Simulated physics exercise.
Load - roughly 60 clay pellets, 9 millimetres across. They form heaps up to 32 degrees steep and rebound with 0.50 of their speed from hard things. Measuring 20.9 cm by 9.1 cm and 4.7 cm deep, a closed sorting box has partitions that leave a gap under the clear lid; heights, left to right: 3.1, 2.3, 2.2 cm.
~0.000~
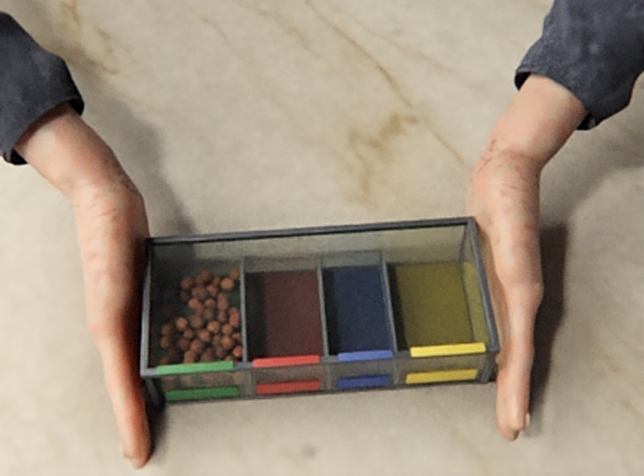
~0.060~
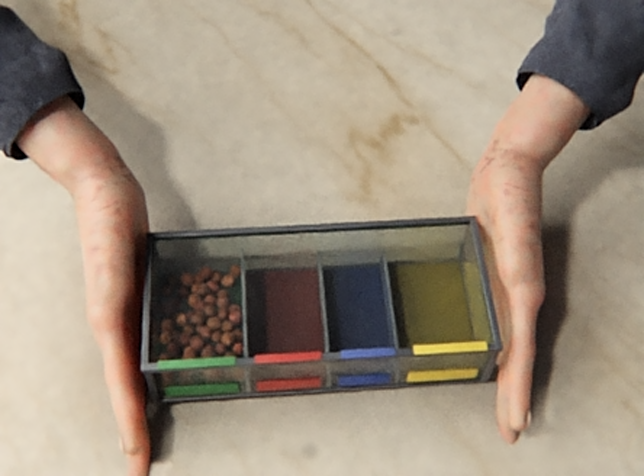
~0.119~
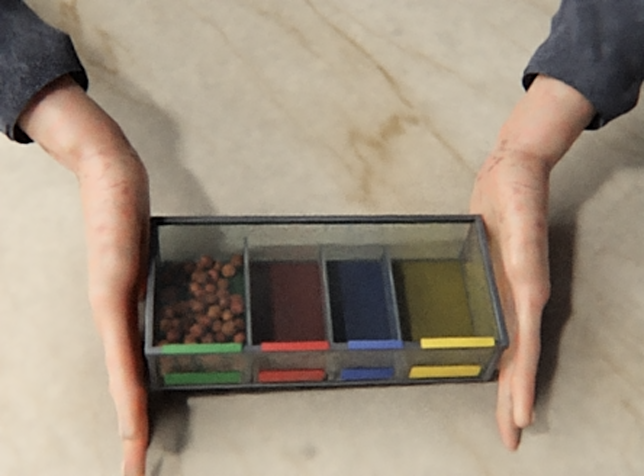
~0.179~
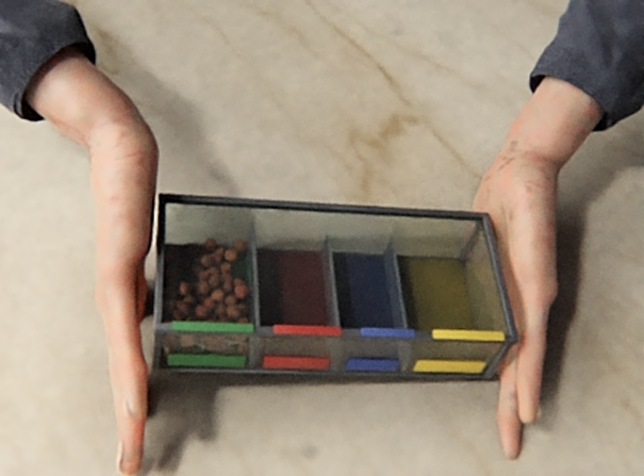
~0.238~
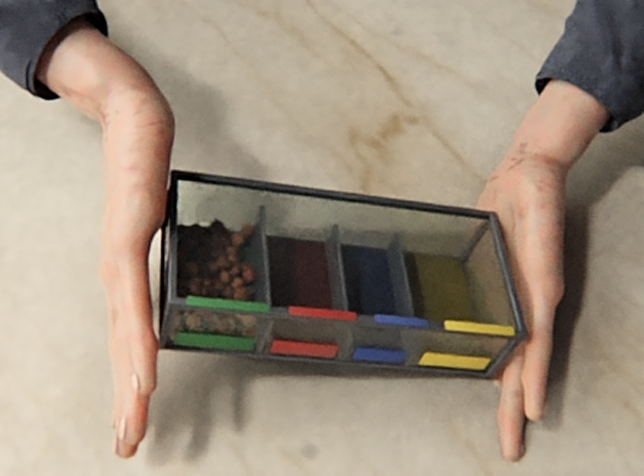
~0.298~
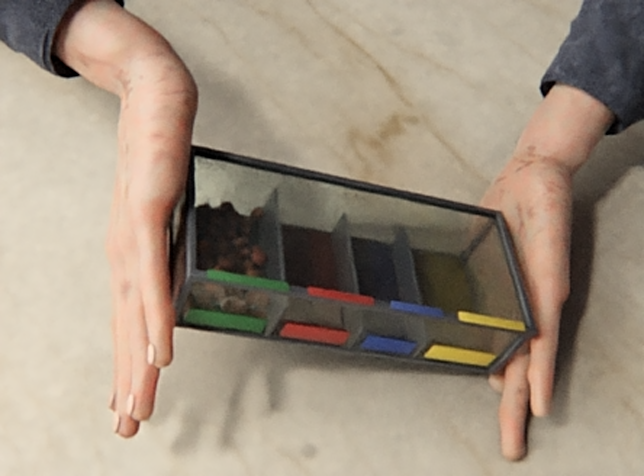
The clip shows two hands holding a clear-lidded box with green, red, blue and yellow marked compartments, brown pellets in the green one at left, as they gradually tilt it, raising the left end higher than the right.
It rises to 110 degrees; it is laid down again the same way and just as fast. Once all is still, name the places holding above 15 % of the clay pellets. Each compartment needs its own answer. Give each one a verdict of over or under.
Red - under; blue - under; green - over; yellow - over.
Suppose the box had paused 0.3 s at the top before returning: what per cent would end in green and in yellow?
You'd end up with green at 65 per cent and yellow at 30 per cent.
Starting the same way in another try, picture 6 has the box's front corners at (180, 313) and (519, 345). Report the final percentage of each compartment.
Final shares, in per cent - red: 10, blue: 5, green: 65, yellow: 20.
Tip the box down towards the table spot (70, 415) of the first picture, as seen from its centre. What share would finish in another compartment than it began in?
I'd say close to 0 %.
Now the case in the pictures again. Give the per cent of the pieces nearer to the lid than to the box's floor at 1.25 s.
Around 80 in a hundred, give or take.
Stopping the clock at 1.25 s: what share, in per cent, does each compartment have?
Red 15; blue 5; green 80; yellow 0.
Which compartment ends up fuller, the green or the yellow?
More ends up in the green one.
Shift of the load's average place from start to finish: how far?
The balance point ends up some 7.0 centimetres from where it began.
Then, at 1.25 s, tilt 109 degrees; red 15 %, blue 5 %, green 80 %.
After 1.89 s, tilt 48 degrees; red 5 %, green 65 %, yellow 30 %.
Then, at 2.57 s, tilt 0 degrees; red 5 %, green 65 %, yellow 30 %.
In the end, at 3.1 s, red 5 %, blue 0 %, green 65 %, yellow 30 %.
